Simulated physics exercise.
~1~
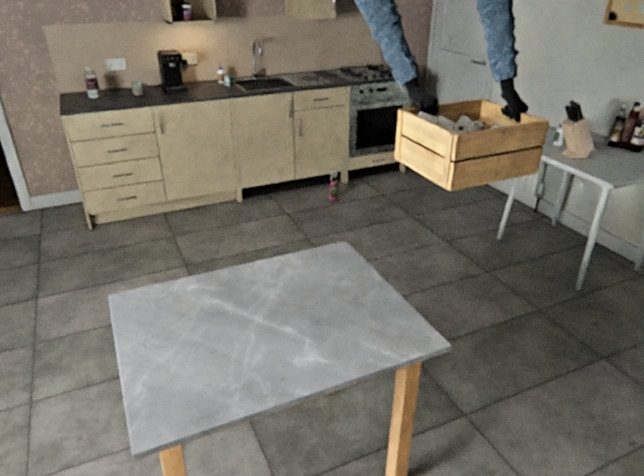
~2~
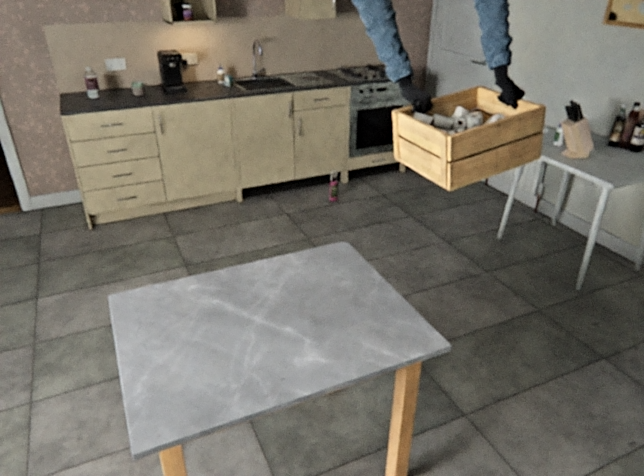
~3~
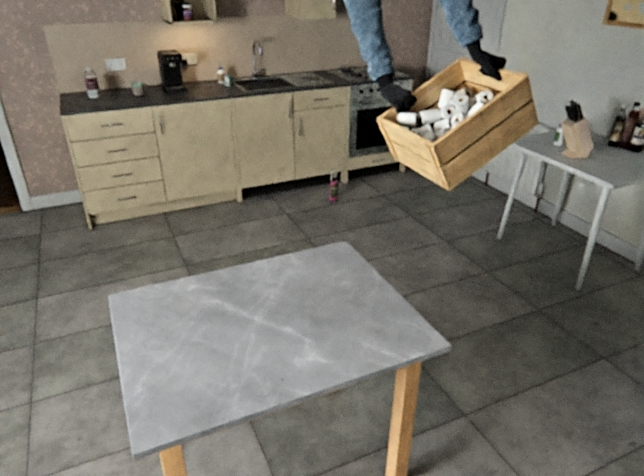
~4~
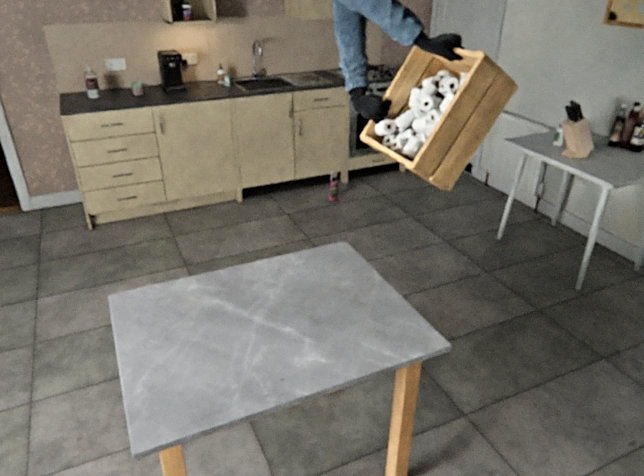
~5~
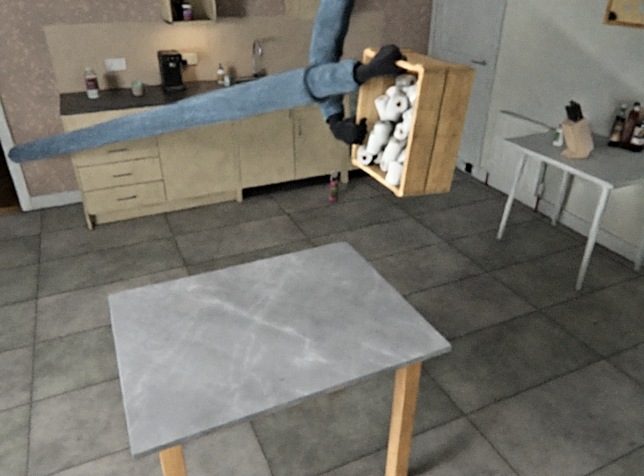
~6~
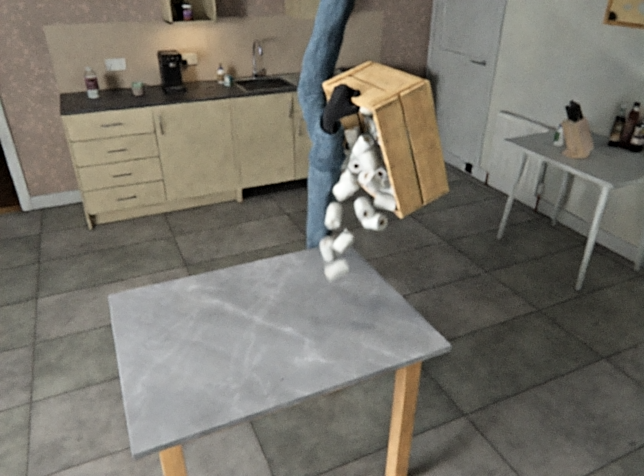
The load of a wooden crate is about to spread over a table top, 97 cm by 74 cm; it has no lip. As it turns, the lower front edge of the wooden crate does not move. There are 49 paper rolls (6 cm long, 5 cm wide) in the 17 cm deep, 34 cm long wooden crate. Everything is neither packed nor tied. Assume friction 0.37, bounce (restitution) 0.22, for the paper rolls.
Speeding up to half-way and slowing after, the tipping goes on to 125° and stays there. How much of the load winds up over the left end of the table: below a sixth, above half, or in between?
My guess is it stays short of a sixth.
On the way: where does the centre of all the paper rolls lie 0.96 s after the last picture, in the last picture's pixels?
Centre: Approx. (306, 311).
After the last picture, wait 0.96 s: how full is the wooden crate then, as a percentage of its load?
I'd say close to 0 in a hundred.
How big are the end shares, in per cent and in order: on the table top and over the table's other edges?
About 70 in a hundred first and about 20 in a hundred second.
Then, 0.43 s after the last picture, tilt 125°; 44 on the table top and 5 in the air.
Then, 0.96 s after the last picture, tilt 125°; 45 on the table top and 4 over the table's other edges.
Then, 1.72 s after the last picture, tilt 125°; 36 on the table top, 3 over the left end of the table and 10 over the table's other edges.
Outcome (2.68 s after the last picture), 34 on the table top, 4 over the left end of the table and 11 over the table's other edges. Asked share, 4 of 49, 8 per cent.
